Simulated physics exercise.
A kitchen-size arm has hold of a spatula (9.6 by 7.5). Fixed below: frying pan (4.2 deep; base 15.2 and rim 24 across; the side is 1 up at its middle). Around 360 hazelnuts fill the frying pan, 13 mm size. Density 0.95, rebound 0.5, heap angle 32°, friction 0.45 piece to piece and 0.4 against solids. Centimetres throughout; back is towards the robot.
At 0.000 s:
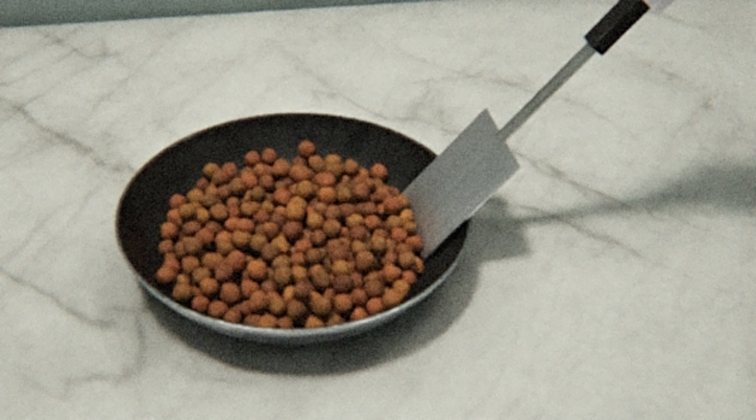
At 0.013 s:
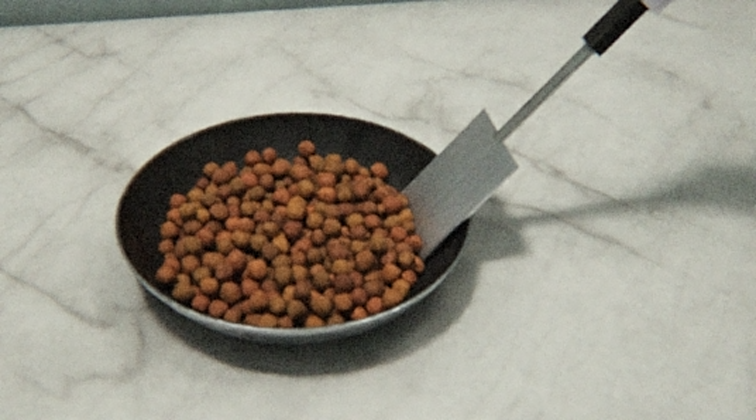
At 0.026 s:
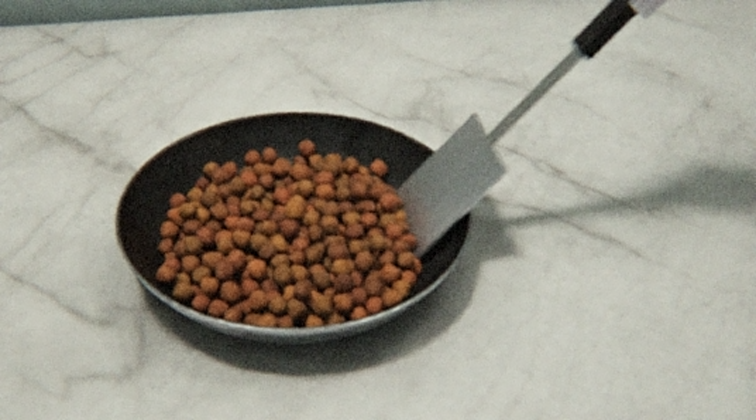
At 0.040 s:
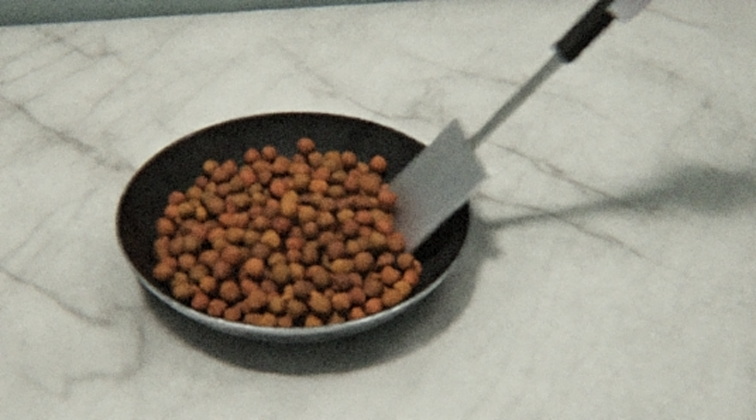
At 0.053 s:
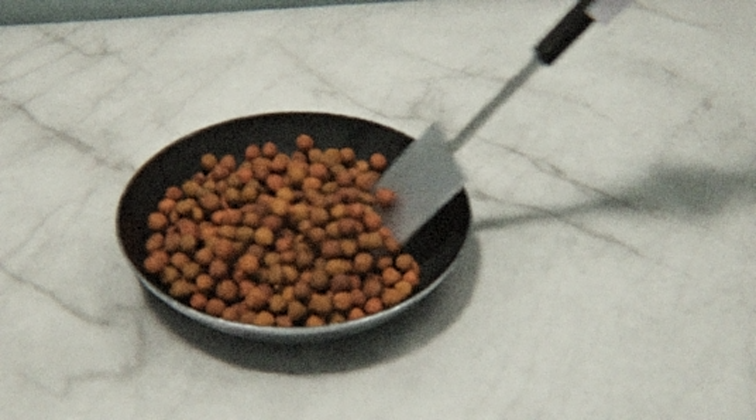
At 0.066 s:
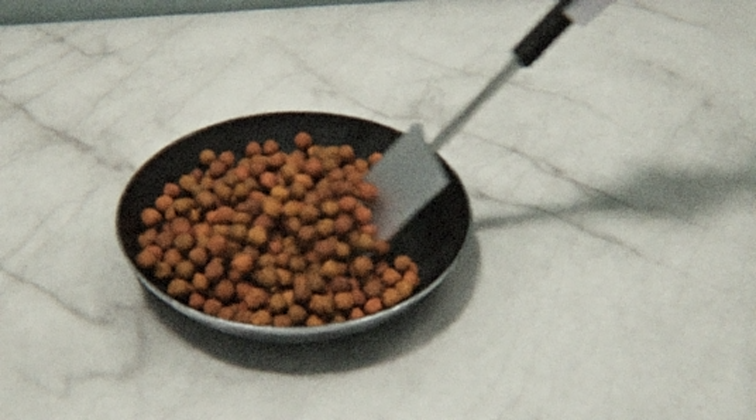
A spatula moves left into a frying pan, pushing the small round brown nuts together.
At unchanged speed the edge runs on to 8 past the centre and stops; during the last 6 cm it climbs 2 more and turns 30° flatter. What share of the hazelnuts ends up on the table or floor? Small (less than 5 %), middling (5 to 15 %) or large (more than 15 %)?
Answer: Large; more than 15 % of the hazelnuts finish on the table or floor.
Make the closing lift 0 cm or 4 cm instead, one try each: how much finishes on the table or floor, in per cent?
About 10 and 30 per cent.
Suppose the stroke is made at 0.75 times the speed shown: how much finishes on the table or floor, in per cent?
Some 15 per cent.
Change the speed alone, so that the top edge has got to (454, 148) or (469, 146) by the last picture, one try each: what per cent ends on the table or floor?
About 10 and 10 per cent.
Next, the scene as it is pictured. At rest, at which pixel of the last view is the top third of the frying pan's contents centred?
At about (186, 231).
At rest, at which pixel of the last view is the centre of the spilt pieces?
Around (12, 273).
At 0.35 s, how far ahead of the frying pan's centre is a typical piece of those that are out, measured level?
About 16 cm.
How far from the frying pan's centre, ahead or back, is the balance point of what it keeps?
Some 3.5 cm ahead.
After 0.10 s, sloping 50°, highest piece 6 above the table; 359 in the frying pan.
After 0.13 s, sloping 40°, highest piece 7 above the table; 359 in the frying pan.
After 0.35 s, sloping 20°, highest piece 8 above the table; 281 in the frying pan, 59 on the table or floor, 19 on the blade or in flight.
After 1.40 s, sloping 20°, highest piece 5 above the table; 279 in the frying pan, 80 on the table or floor.
In the end, 279 in the frying pan, 80 on the table or floor. That is 22 % on the table or floor.
